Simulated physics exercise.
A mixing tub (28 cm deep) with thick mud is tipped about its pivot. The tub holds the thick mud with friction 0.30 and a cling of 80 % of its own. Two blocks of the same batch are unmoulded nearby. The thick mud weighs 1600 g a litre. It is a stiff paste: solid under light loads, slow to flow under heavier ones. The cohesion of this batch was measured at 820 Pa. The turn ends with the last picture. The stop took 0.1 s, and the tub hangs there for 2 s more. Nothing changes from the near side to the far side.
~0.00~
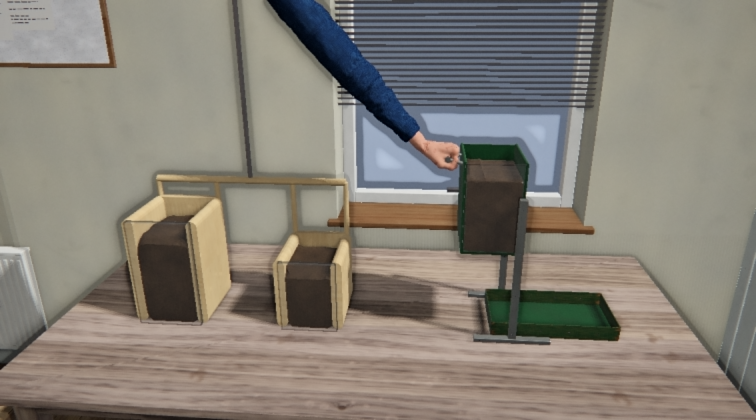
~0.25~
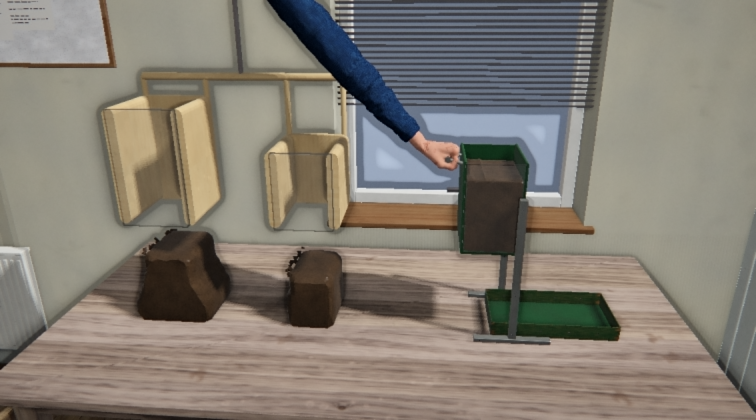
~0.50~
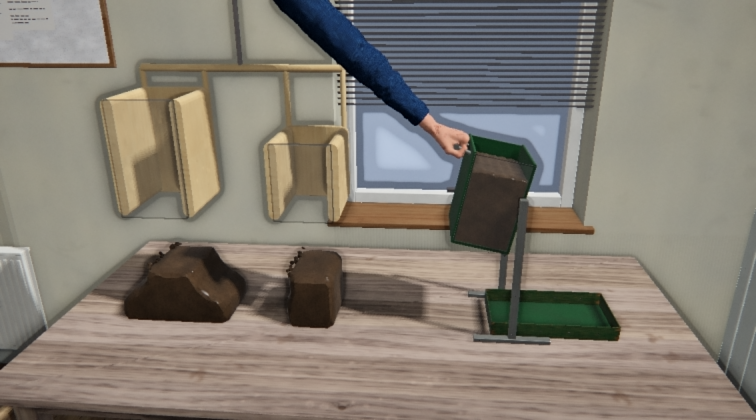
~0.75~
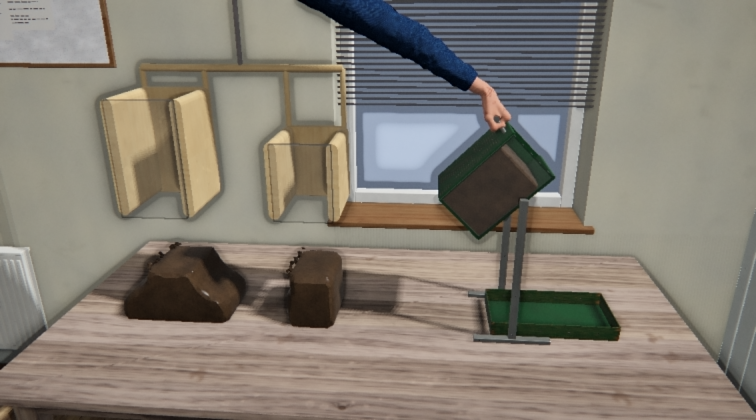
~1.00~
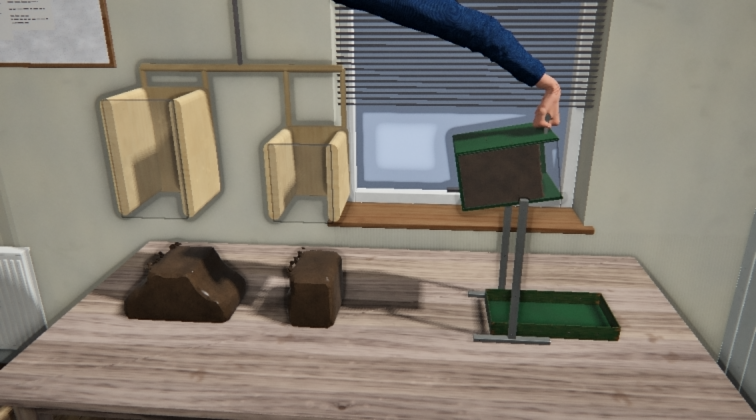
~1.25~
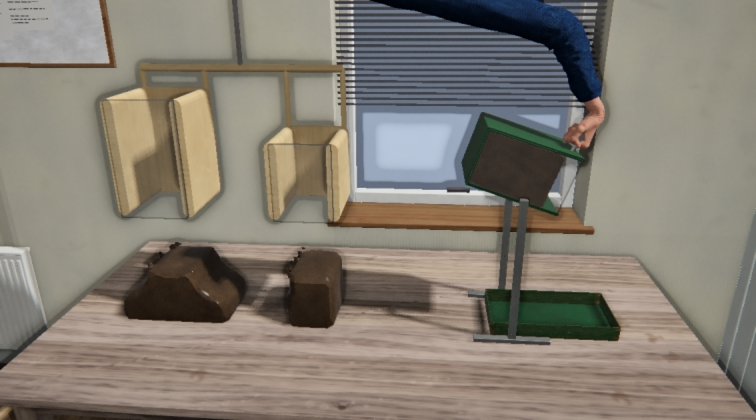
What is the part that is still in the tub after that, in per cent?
It comes to some 100 %.
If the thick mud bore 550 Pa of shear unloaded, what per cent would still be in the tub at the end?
It would be near 30 %.
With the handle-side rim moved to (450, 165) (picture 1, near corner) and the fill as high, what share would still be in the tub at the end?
In that case some 35 per cent.
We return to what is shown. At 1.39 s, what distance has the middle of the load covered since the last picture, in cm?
Roughly 0 cm.
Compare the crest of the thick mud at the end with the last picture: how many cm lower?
Roughly 0 cm.
After 1.39 s, the tub is at 108 degrees and holds 100 %.
After 1.56 s, the tub is at 108 degrees and holds 100 %.
After 1.73 s, the tub is at 108 degrees and holds 100 %.
After 1.90 s, the tub is at 108 degrees and holds 100 %.
After 3.25 s, at the end, the tub is at 108 degrees and holds 100 %.
